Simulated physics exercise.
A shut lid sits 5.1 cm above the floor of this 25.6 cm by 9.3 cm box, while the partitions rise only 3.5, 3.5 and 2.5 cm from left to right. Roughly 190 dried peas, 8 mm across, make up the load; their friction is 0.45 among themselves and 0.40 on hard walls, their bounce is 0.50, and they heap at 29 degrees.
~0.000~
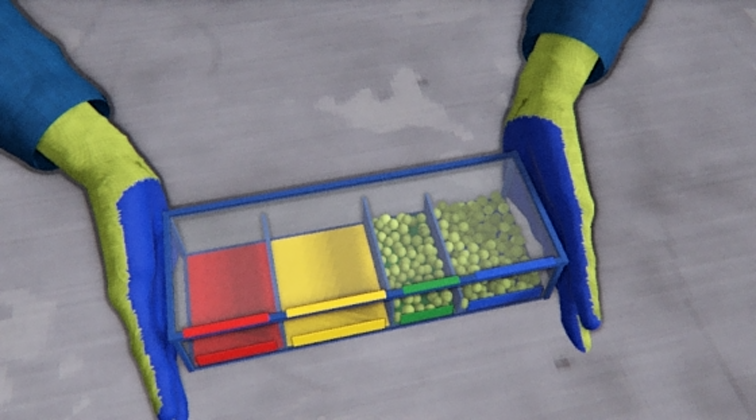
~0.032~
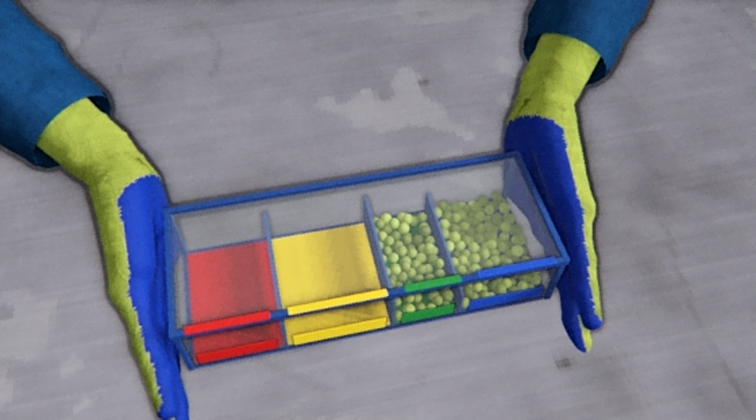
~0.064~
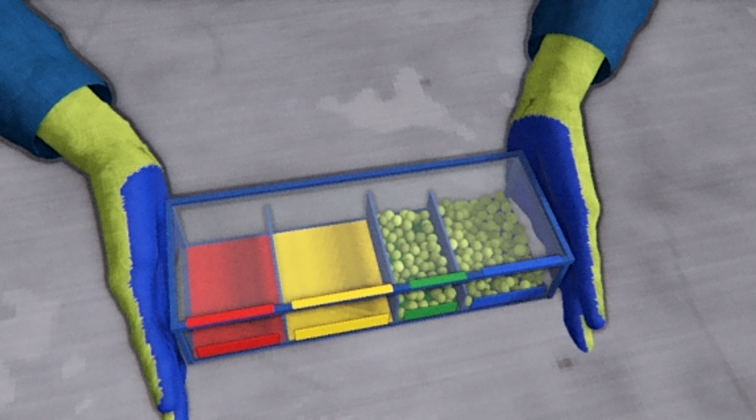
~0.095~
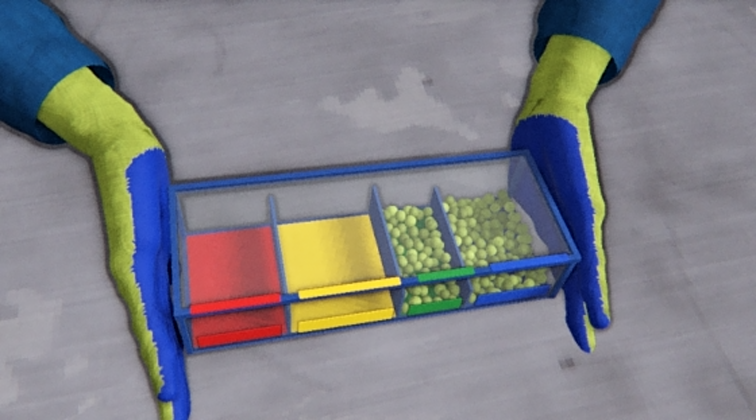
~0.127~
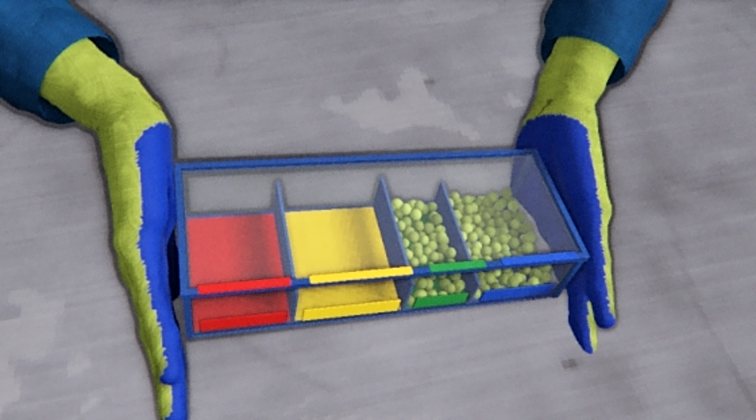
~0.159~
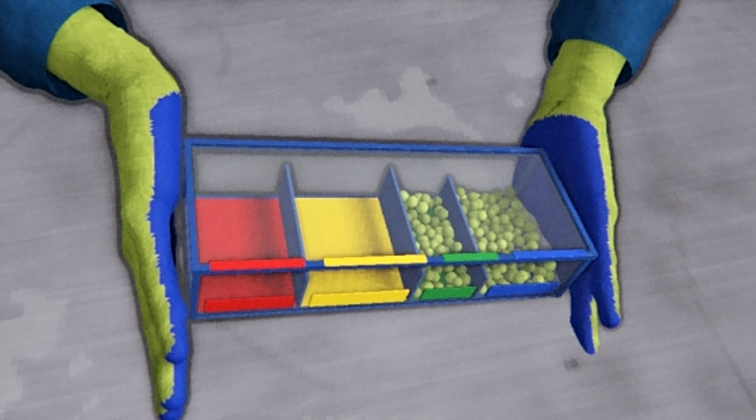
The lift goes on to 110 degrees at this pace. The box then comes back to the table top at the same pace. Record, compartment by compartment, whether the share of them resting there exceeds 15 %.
At the end, red: It'll probably finish at or short of fifteen percent of the pieces. Blue: It'll probably finish past fifteen percent of the pieces. Green: It'll probably finish at or short of fifteen percent of the pieces. Yellow: It'll probably finish at or short of fifteen percent of the pieces.
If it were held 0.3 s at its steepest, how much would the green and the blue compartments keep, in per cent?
Green 0, blue 100.
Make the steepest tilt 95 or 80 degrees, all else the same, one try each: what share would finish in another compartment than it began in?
Roughly 30 percent for the first try and 10 percent for the second.
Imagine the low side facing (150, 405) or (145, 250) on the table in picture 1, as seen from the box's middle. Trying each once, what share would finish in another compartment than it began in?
Roughly 65 per cent on the first try and 75 per cent on the second.
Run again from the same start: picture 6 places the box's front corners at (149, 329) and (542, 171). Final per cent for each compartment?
Red = 15 %, blue = 5 %, green = 65 %, yellow = 15 %.
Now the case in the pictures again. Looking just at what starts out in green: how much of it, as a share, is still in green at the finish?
Around 0 per cent of it.
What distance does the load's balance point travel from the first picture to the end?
I'd say close to 3.0 cm in total.
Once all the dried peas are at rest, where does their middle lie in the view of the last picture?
I'd put it at about (504, 238).
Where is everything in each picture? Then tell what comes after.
The first frame shows box tilt 0 degrees, front corners at (175, 335) and (560, 259); blue 65 %, green 35 %.
The second frame shows box tilt 1 degrees, front corners at (176, 332) and (562, 259).
The third frame shows box tilt 3 degrees, front corners at (178, 324) and (566, 258).
The fourth frame shows box tilt 6 degrees, front corners at (181, 311) and (572, 256), lowest corner right back.
The fifth frame shows box tilt 10 degrees, front corners at (188, 291) and (581, 255), lowest corner right back.
The sixth frame shows box tilt 15 degrees, front corners at (199, 267) and (589, 253), lowest corner right back; blue 65 %, green 35 %. The box's pace is about 155 degrees a second.
After 0.83 s, tilt 110 degrees; blue 80 %, green 20 %.
After 1.28 s, tilt 48 degrees; blue 100 %.
Then, at 1.80 s, tilt 0 degrees; blue 100 %.
At rest (2.4 s), red 0 %, blue 100 %, green 0 %, yellow 0 %.
